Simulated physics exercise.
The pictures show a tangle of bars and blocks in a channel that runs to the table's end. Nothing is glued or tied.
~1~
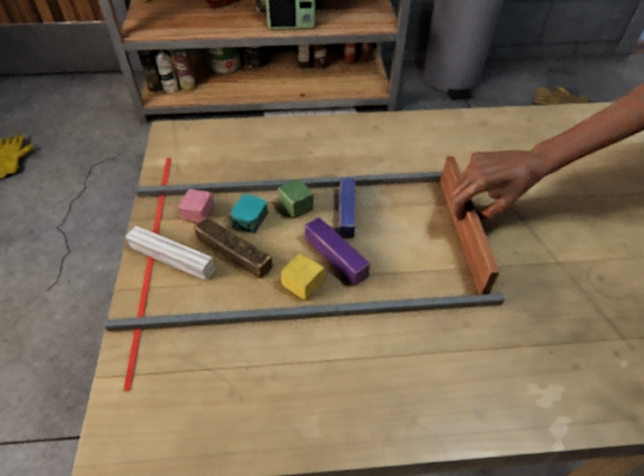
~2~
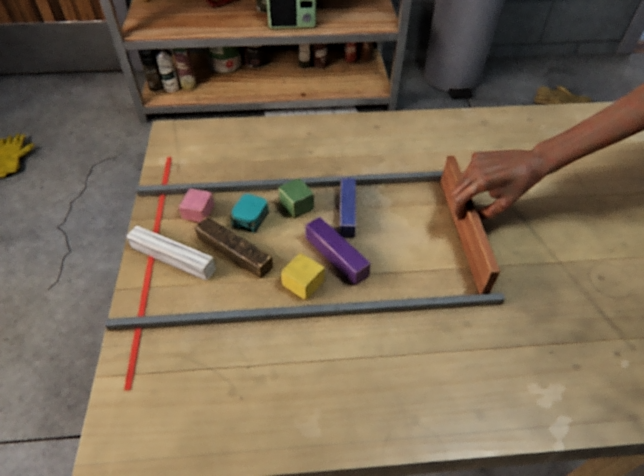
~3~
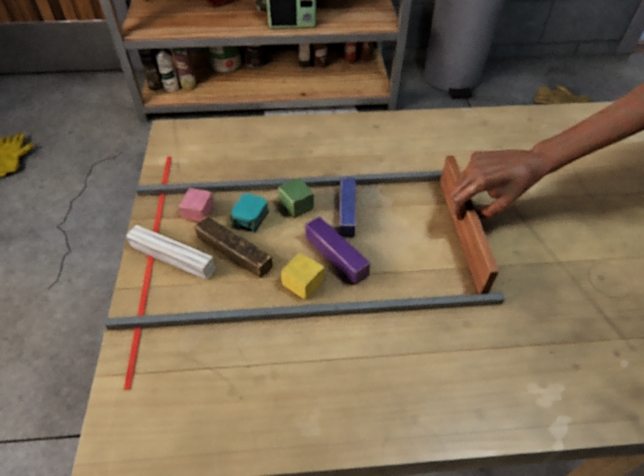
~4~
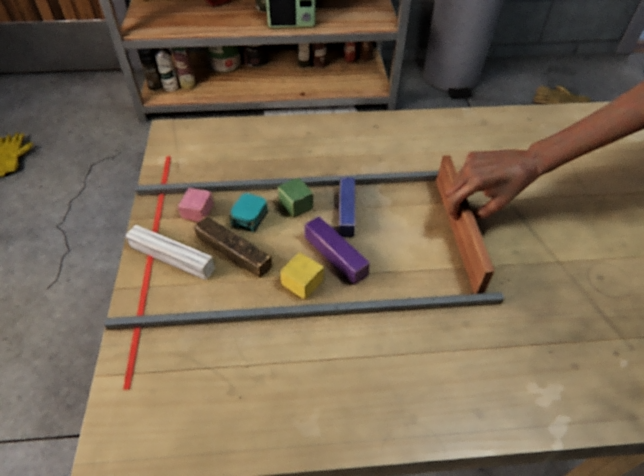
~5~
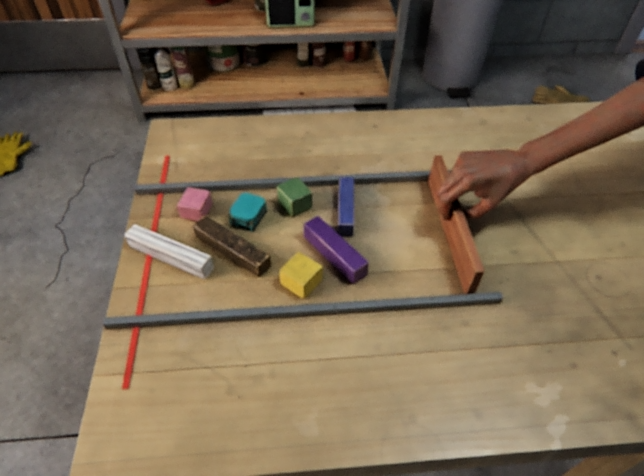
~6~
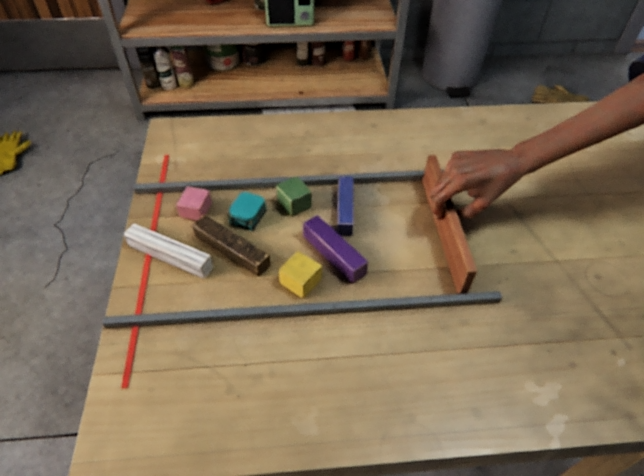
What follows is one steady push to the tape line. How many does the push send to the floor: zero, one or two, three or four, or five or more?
Outcome: The number that fall off is five or more.
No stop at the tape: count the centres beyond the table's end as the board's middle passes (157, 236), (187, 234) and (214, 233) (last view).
Past the end: 4, 1 and 0.
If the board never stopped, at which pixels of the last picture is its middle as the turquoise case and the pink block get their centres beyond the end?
Near (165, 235) and (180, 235).
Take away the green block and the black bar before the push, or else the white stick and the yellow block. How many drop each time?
The counts: 4 and 3.
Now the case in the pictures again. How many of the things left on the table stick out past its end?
The number is 2.
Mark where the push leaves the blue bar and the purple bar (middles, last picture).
The blue bar stops around (146, 215); the purple bar around (124, 258).
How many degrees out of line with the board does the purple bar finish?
Roughly 15° out of line.
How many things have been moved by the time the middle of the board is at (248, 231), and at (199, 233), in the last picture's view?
8 and 8.
Early on, none off yet; white stick at rest near (169, 251); pink block at rest near (195, 204); black bar at rest near (231, 244).
A while later, none off yet; white stick at rest near (169, 251); pink block at rest near (195, 204); black bar travelled a little near (219, 246).
Further along, none off yet; white stick travelled a little near (129, 253); pink block travelled well along near (150, 199); black bar travelled about its own width near (148, 249).
Finally, the number that fall off is five or more; lost, yellow block, turquoise case, black bar, pink block and white stick.
